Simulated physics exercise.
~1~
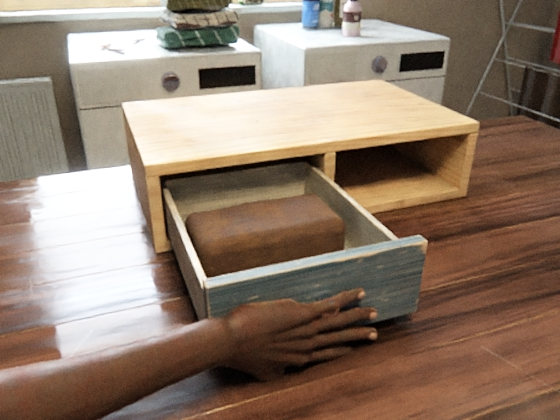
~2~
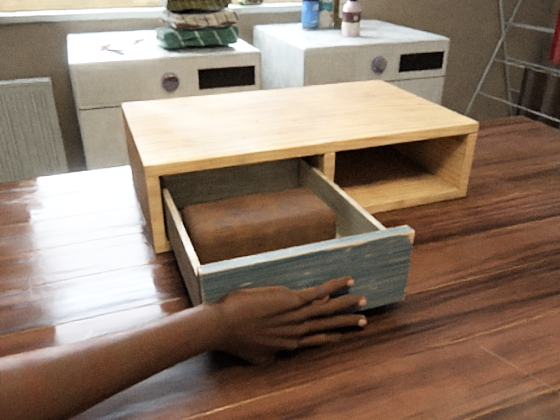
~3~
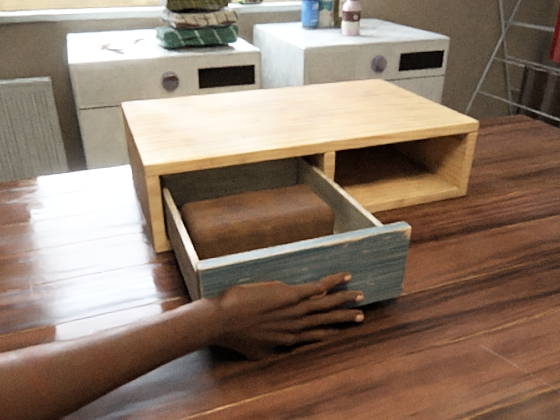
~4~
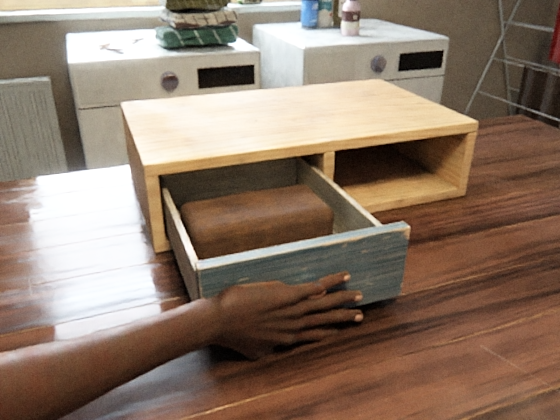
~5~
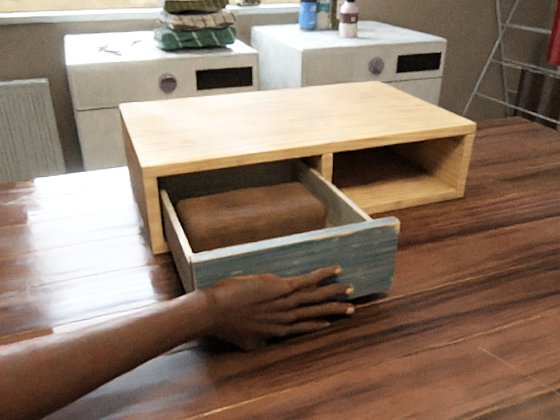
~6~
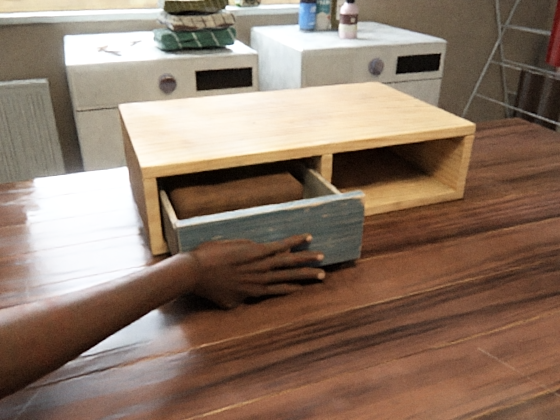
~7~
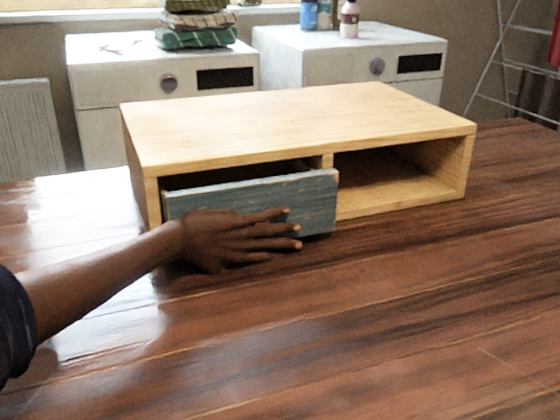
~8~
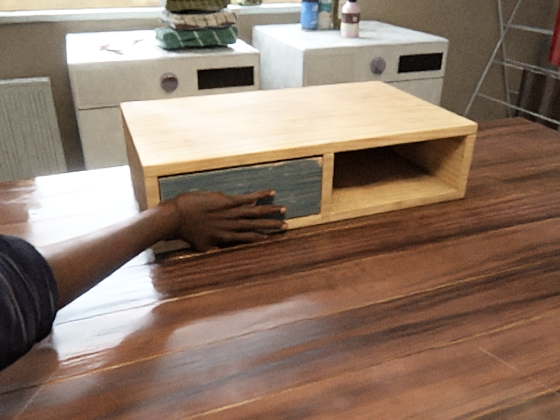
On a dark wooden table, a hand pushed the open blue-grey drawer of a low wooden chest, slowly at first and then further in, carrying a brown loaf-shaped block inside with it, until the drawer sat flush and the block was out of sight.
